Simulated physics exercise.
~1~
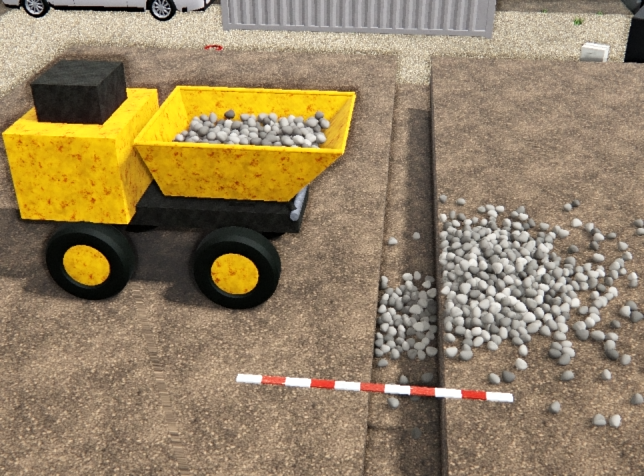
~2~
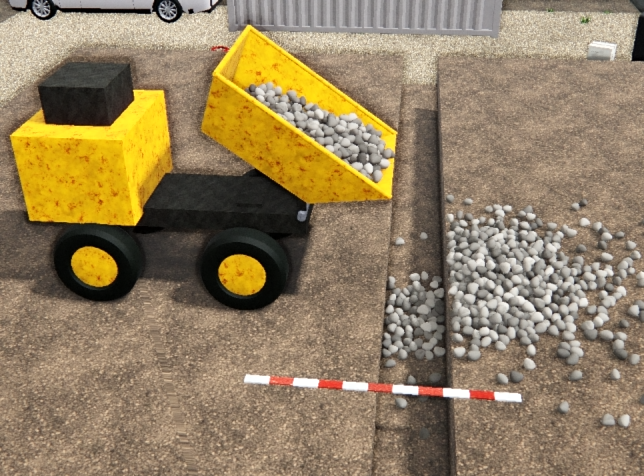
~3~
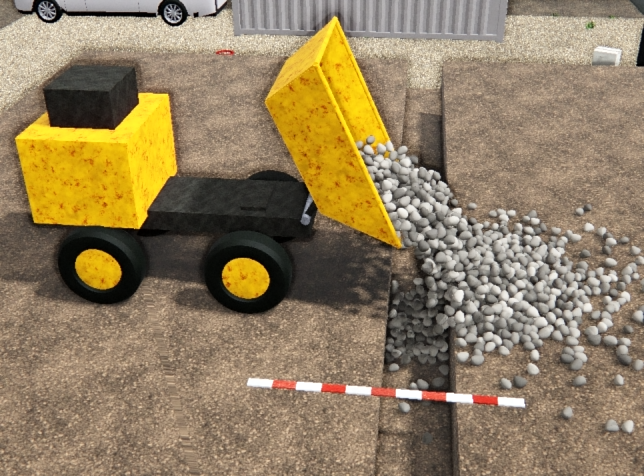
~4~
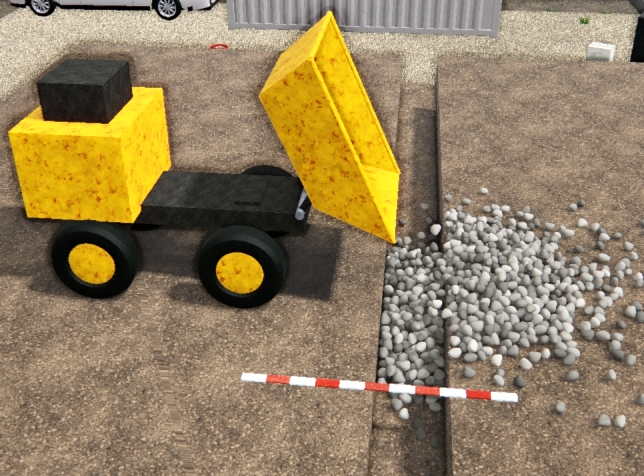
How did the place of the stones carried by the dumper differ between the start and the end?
At the start they were in the dumper's yellow body, but by the end they lay lower and further right, in the trench and on the ground beyond it.
